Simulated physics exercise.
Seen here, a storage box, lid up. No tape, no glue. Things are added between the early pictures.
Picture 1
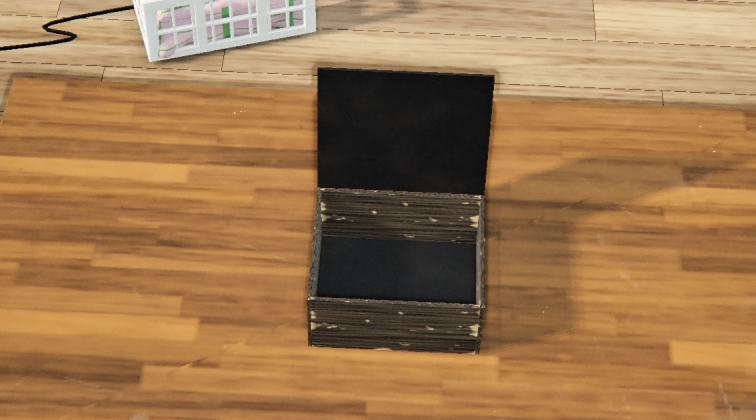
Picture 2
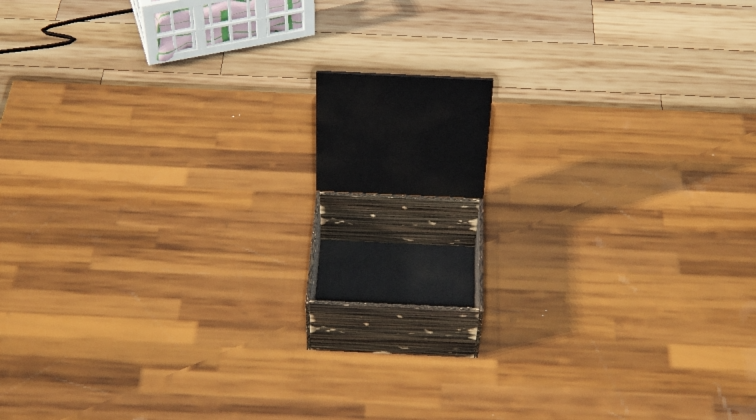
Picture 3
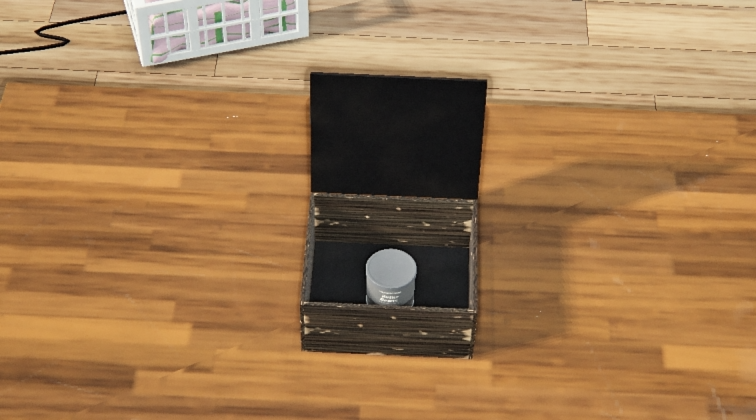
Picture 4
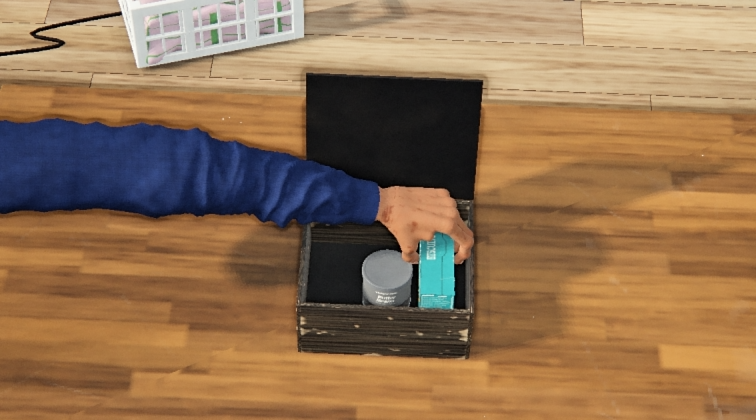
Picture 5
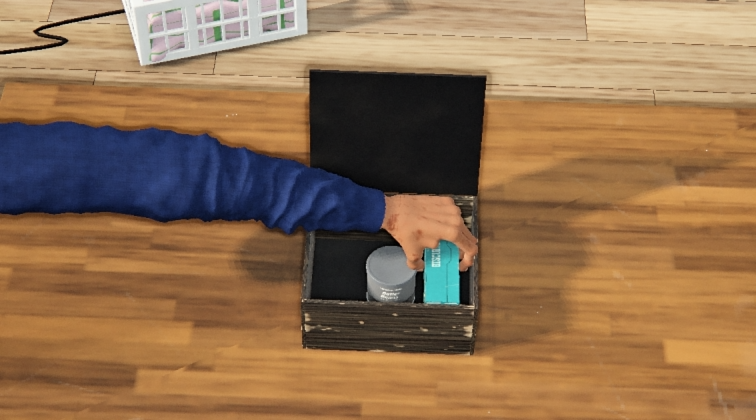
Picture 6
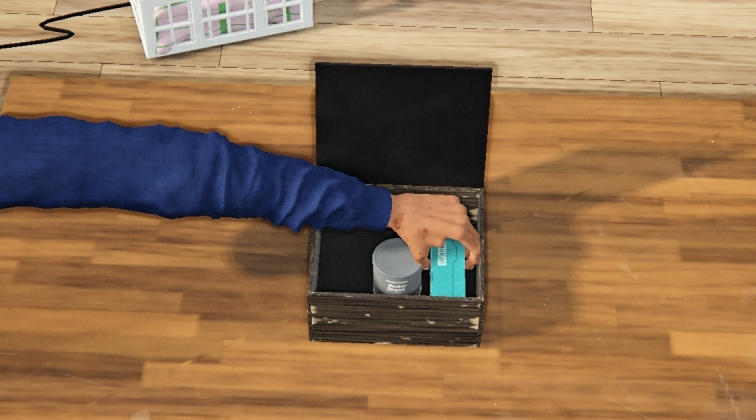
At the start, a dark wooden storage box with its lid raised sits empty on a wood surface. A grey tin then appears inside it. Next, a hand in a blue sleeve reaches in from the left and lowers a turquoise carton into the box, right of the tin, keeping hold of it.
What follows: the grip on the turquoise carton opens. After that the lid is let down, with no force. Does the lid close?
Here the lid sits on the rim.
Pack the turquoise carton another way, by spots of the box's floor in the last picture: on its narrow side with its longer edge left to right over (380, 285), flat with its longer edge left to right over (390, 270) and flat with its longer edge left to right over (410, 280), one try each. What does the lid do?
In the first case it will not close; in the second case it shuts flat; in the third case it will not close.
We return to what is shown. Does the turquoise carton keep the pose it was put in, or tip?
The turquoise carton keeps its pose.
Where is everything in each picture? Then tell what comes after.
The last thing is not in view yet, in the first frame.
The last thing is not in view yet, in the second frame.
The last thing is not in view yet; grey tin (391, 284), in the third frame.
Still above its spot; turquoise carton (436, 264); grey tin (387, 285), in the fourth frame.
Still above its spot; turquoise carton (441, 271); grey tin (391, 281), in the fifth frame.
Put in, still held; grey tin (398, 273), in the sixth frame.
Then, 1.10 s past the last view, lid starting down.
Then, 1.60 s past the last view, lid 58° above the rim.
Then, 1.90 s past the last view, lid 29° above the rim.
Then, 2.10 s past the last view, lid 7° above the rim.
Finally, lid shut; both still in place. Final places as the last picture's camera would see them, turquoise carton near (447, 269).
